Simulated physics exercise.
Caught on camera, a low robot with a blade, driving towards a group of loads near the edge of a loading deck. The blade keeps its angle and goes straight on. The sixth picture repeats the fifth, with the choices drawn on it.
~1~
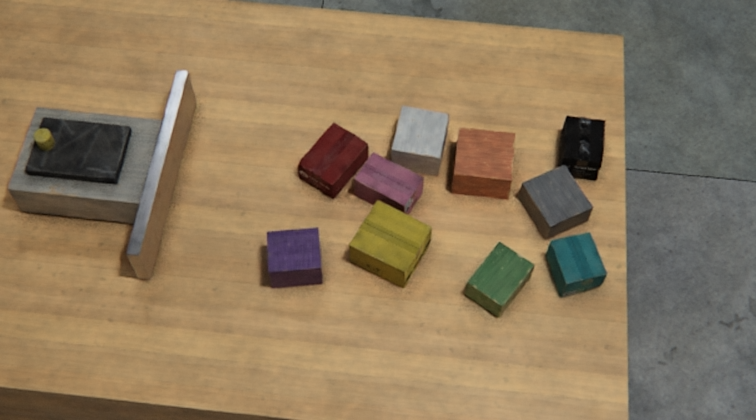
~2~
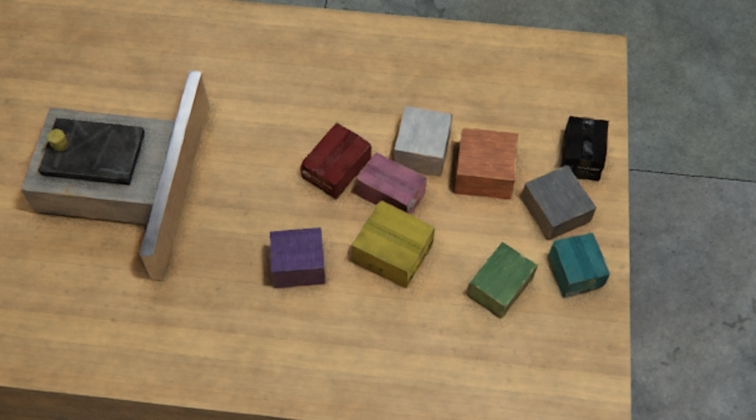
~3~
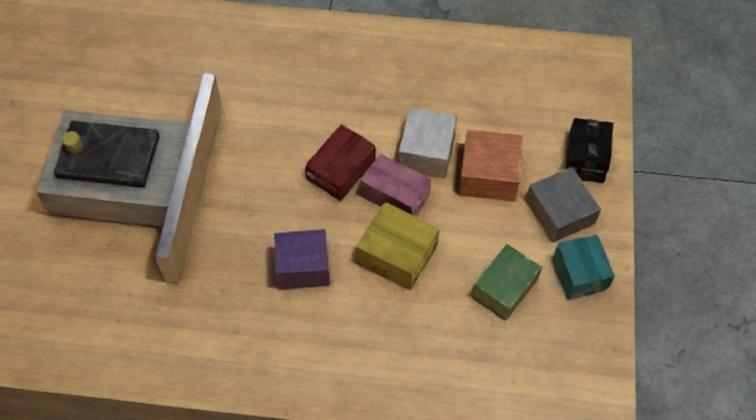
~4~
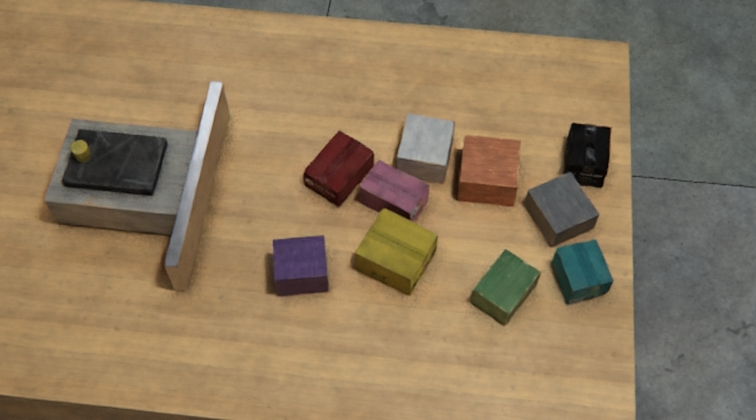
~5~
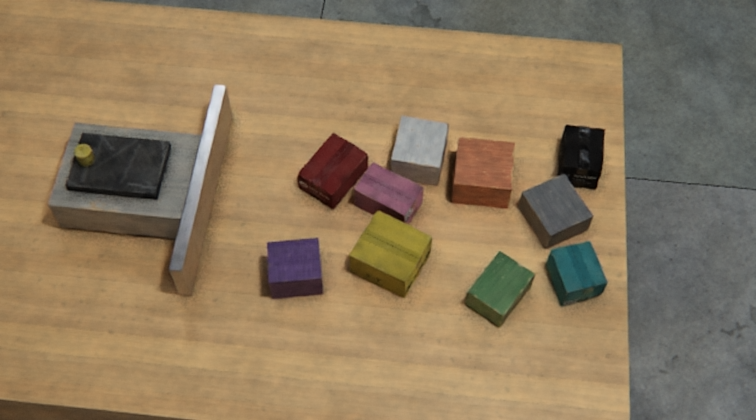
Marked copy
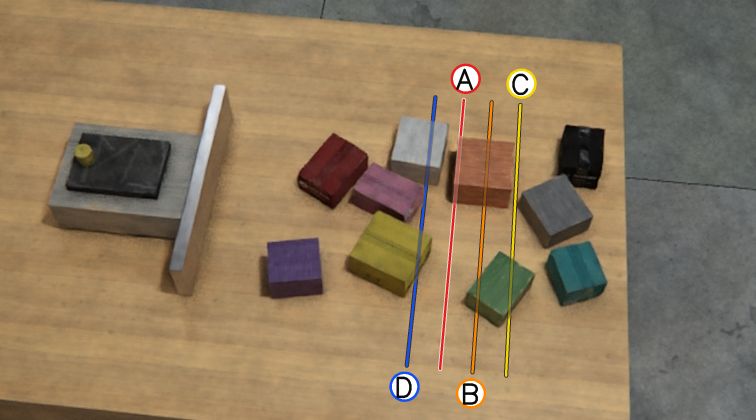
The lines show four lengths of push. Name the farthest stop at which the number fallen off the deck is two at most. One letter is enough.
It can go as far as B.
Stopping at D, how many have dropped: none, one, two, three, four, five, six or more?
The count is none.
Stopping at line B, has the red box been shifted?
By then, yes.
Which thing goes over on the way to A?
The black box goes over.
On the copy, A at (453, 224); B at (483, 227); C at (514, 230); D at (422, 221).
On B. First, robot (225, 174); purple crate (322, 274); red box (345, 169).
Then, robot (328, 184); black box (587, 155); grey crate (568, 221).
Finally, robot (406, 191); black box over the edge; turquoise box (617, 281); one fallen.
By contrast, A is within the limit but short; C drops four; D is within the limit but short.
